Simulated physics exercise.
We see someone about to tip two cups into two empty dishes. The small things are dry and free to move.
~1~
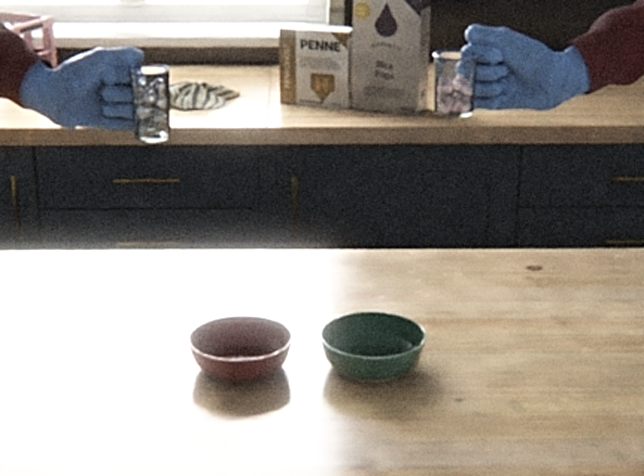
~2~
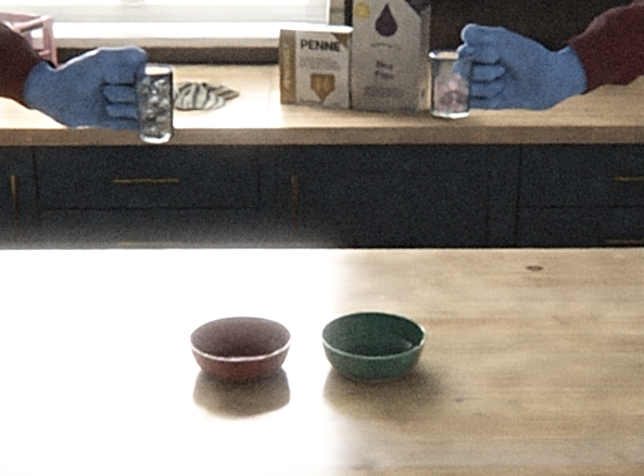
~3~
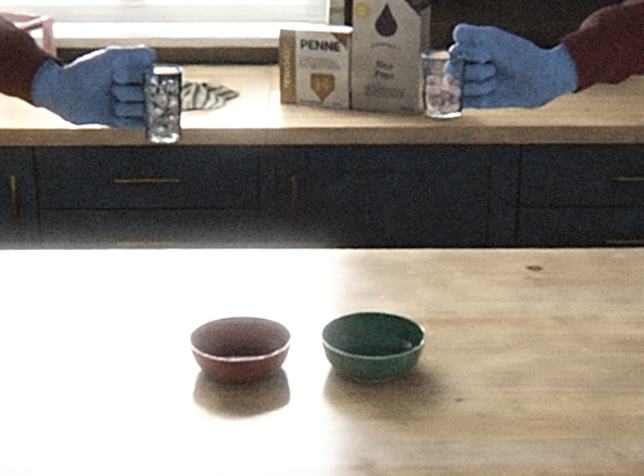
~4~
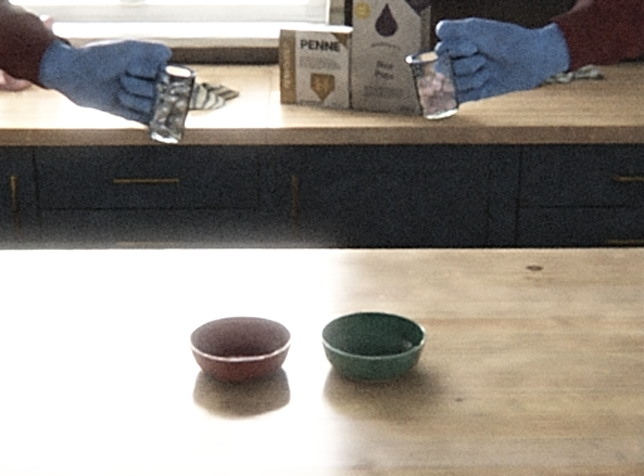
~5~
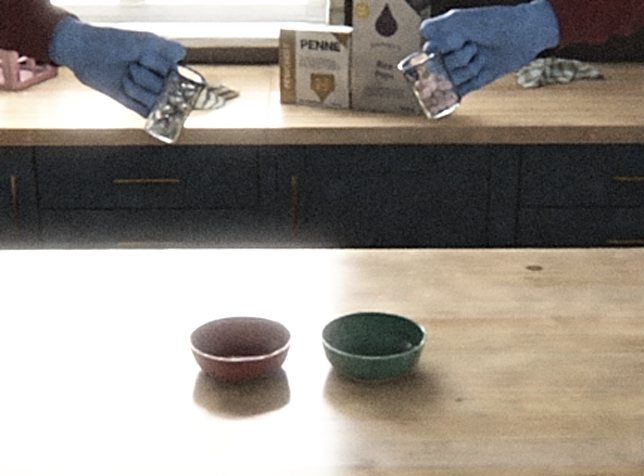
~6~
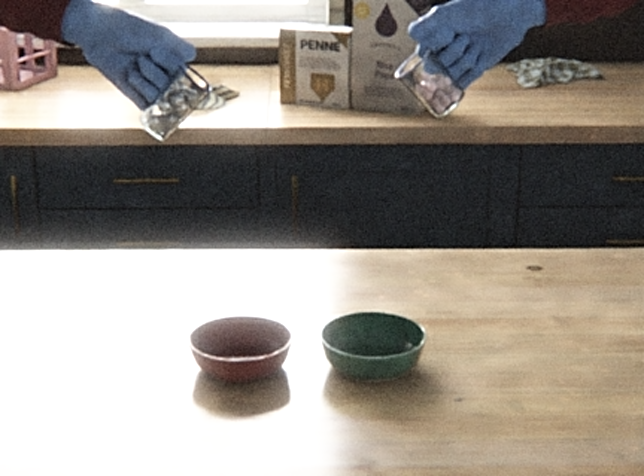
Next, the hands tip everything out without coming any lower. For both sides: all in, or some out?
Left dish lets several get away, right dish lets several get away.
Then, 0.47 s later than the last frame, left, every one still in the cup; right, every one still in the cup.
Then, 0.88 s later than the last frame, left, roughly half still in the cup, roughly half in the air; right, the larger part still in the cup, just a few in the dish, roughly a quarter in the air.
Then, 1.23 s later than the last frame, left, roughly a quarter in the dish, roughly a quarter outside the dish, roughly half in the air; right, roughly two thirds in the dish, about a tenth outside the dish, roughly a quarter in the air.
When it is over, left, roughly a quarter in the dish, the larger part outside the dish; right, roughly two thirds in the dish, roughly a third outside the dish.
